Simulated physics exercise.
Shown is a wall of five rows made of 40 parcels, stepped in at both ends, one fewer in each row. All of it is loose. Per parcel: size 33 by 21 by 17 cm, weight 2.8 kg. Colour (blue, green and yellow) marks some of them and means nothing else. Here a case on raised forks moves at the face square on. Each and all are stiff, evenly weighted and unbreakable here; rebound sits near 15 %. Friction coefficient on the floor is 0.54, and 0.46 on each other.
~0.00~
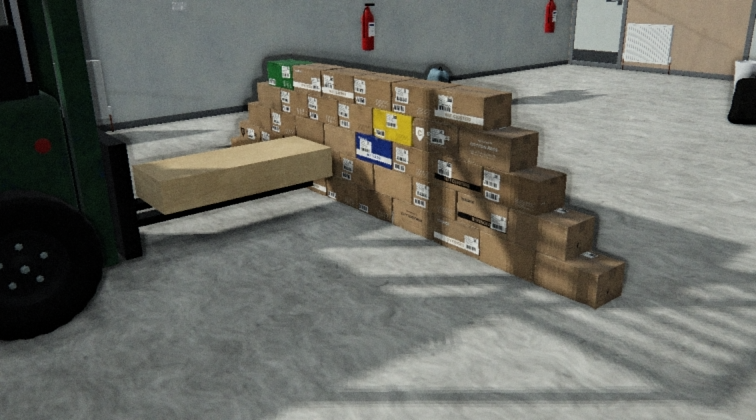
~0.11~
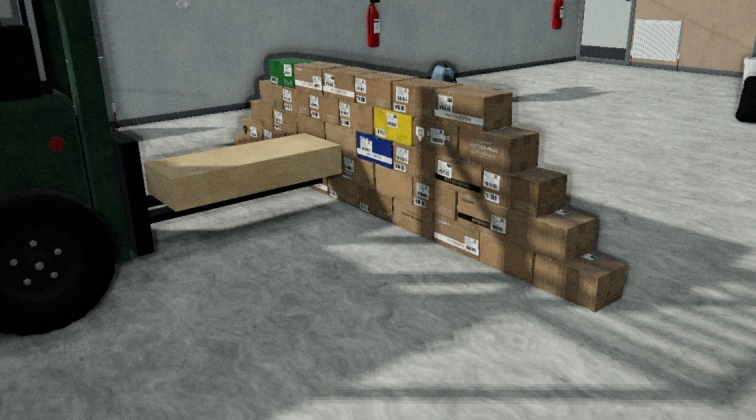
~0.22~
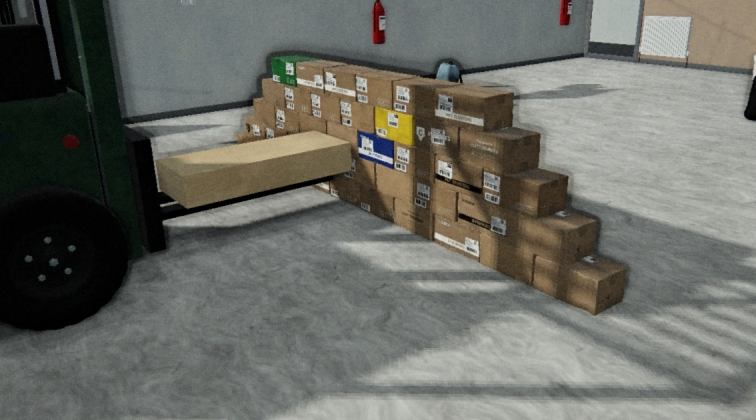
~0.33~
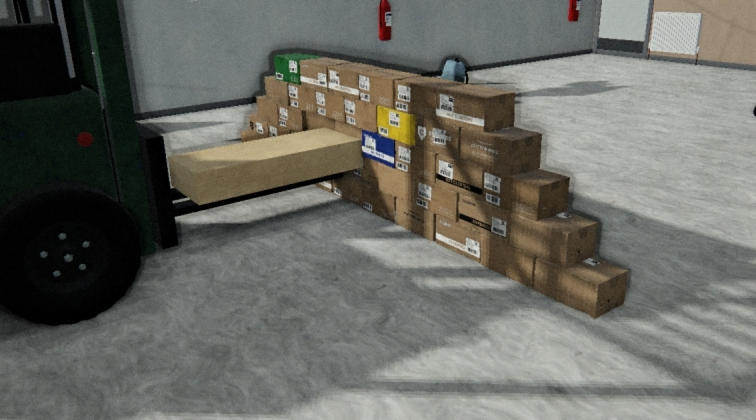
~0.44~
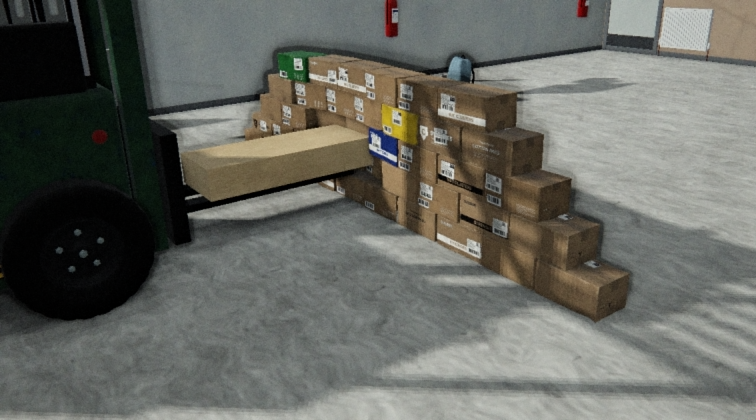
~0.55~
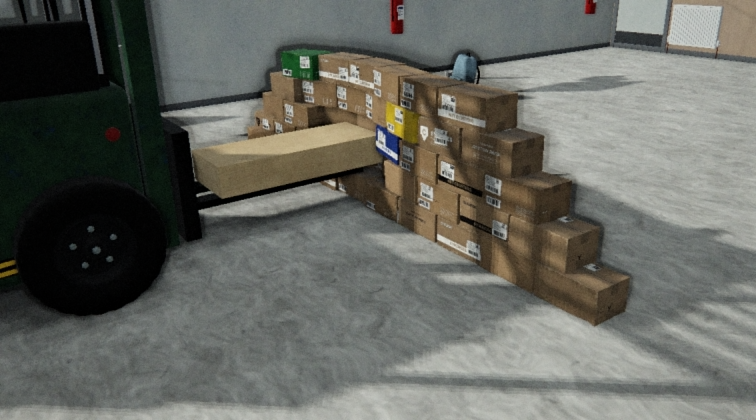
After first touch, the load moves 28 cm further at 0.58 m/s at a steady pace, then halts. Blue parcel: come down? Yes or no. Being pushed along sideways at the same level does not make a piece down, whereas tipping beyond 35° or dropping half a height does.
Yes.
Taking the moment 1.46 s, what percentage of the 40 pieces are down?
At that moment 35 per cent.
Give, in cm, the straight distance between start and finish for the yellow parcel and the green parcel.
Yellow ends up 70 cm away; green ends up 90 cm away.
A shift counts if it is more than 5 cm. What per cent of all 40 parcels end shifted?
Answer: 35 %.
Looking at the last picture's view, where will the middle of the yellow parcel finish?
Near pixel (499, 202).
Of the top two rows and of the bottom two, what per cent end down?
That's 70% up top and 10% at the bottom.
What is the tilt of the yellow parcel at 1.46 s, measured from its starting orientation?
About 100°.
By 0.68 s, none of the 40 parcels down, 16 disturbed; blue parcel tilted 5°; yellow parcel tilted 5°.
By 0.92 s, 6 of the 40 parcels down; blue parcel tilted 28°; green parcel tilted 29°.
By 1.18 s, 14 of the 40 parcels down; blue parcel tilted 50°, 12 cm lower; green parcel tilted 71°, 40 cm lower.
By 1.46 s, 14 of the 40 parcels down; blue parcel on its side; green parcel upside down.
When it is over (2.4 s), 14 of the 40 parcels down; blue parcel on its side; green parcel upside down; yellow parcel on its side. In pixels of the last frame, middles, blue parcel near (464, 193), green parcel near (339, 135).
